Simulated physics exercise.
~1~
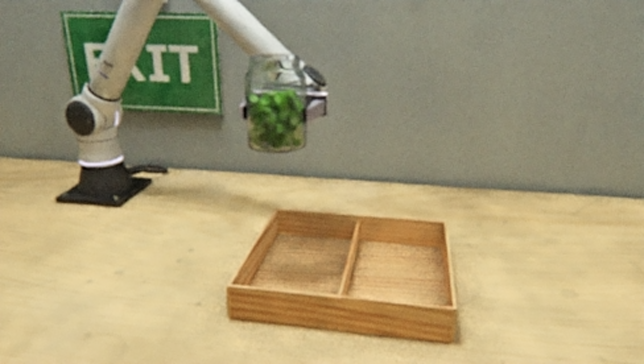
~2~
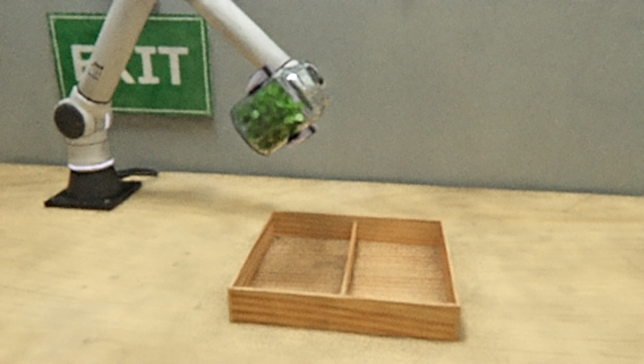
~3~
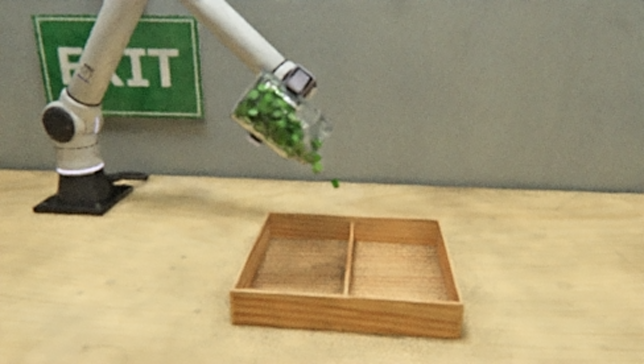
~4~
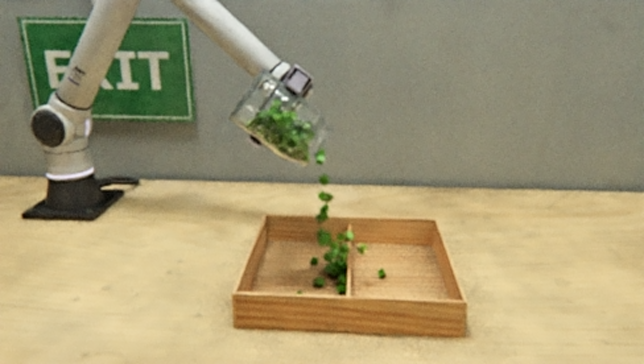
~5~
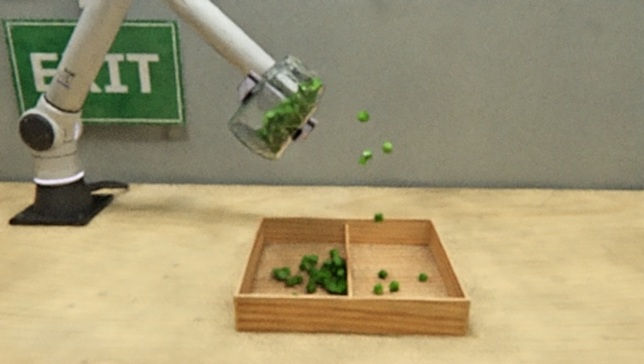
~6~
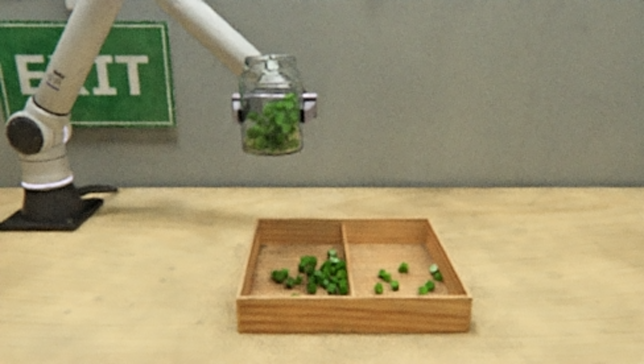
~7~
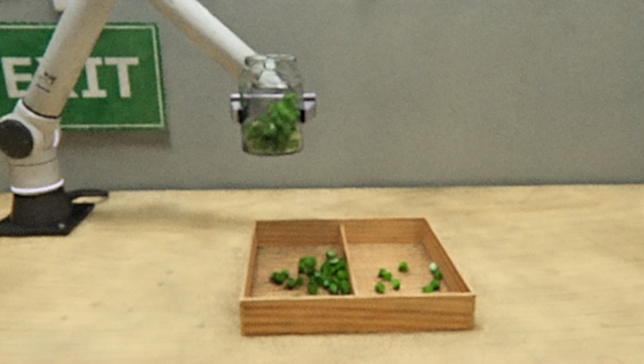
Robot arm tipping a glass jar of green pieces over a divided wooden tray, spilling some into both sections, then righting it.
